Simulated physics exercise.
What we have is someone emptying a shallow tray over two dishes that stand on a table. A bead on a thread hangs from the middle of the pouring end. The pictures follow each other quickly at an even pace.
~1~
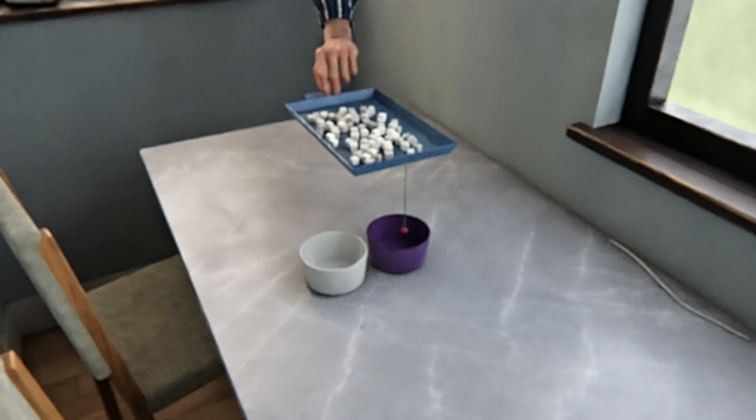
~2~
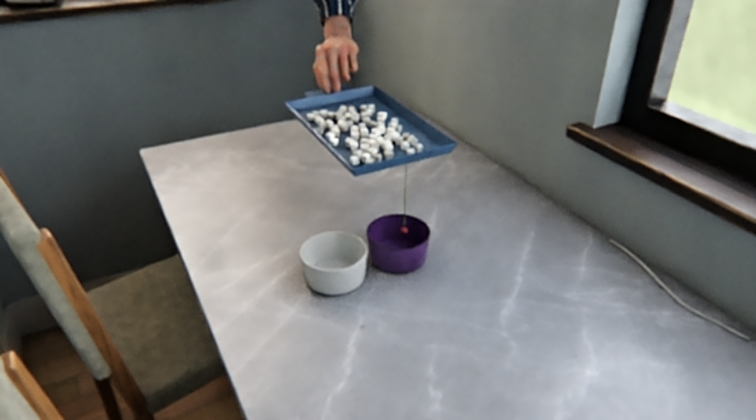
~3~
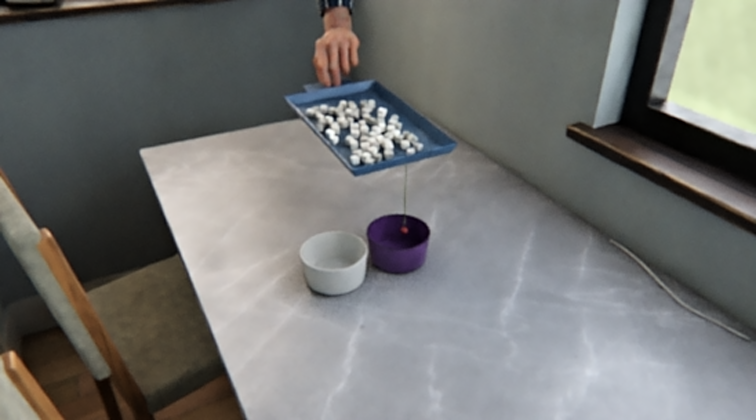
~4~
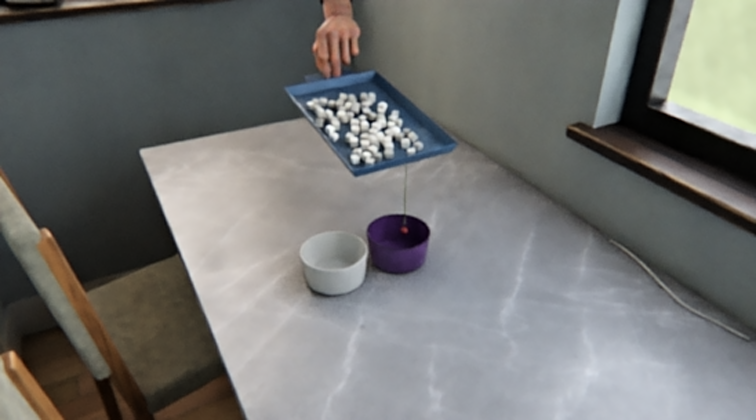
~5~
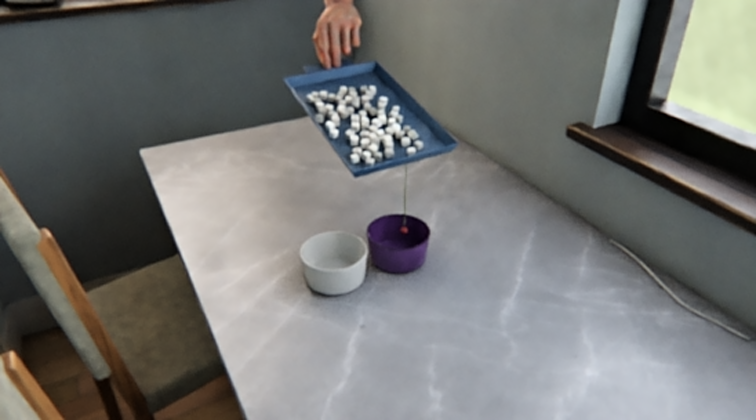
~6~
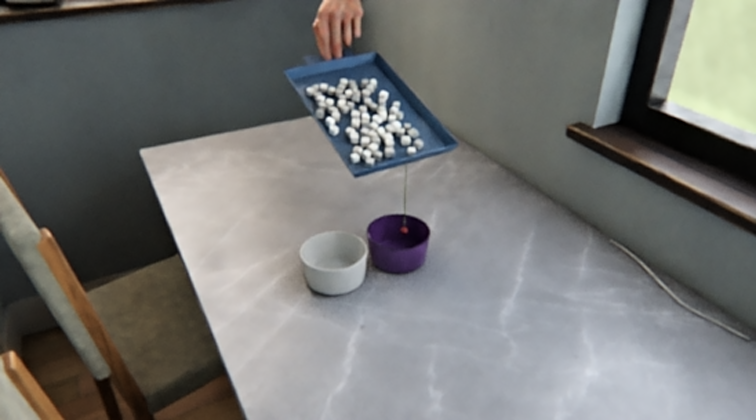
On a grey marbled table by a window, a white bowl and a purple bowl stand side by side beneath a blue tray of white cubes, a bead hanging from its near end. A hand gradually raises the far end, steepening the tray's slope, while the cubes stay on it.
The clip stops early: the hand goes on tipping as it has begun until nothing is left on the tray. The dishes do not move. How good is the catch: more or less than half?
The two hold under half of the load.
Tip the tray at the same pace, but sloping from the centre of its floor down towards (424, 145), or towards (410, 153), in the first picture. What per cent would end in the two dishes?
The first gives 0 %, the second 0 %.
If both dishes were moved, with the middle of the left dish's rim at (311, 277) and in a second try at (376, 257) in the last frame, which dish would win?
One: The right one. Two: The left one.
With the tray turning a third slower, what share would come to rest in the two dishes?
Close to 0 per cent.
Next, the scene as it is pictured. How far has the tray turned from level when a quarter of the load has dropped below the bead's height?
Around 105° of tilt.
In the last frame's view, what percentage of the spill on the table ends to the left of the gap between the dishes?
Near 20 %.
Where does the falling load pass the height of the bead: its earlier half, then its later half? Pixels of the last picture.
Around (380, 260) and then (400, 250).
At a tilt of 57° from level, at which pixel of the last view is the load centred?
Close to (386, 144).
Just after the last frame, tray tipped steeply; almost all on the tray; just a few in the air.
A moment on, tray tipped right over; the larger part on the tray; about a tenth outside both; about a tenth in the air.
Further on, tray tipped past a quarter turn; just a few in the left dish; almost all outside both.
When it is over, tray tipped past a quarter turn; just a few in the left dish; not one in the right dish; almost all outside both.
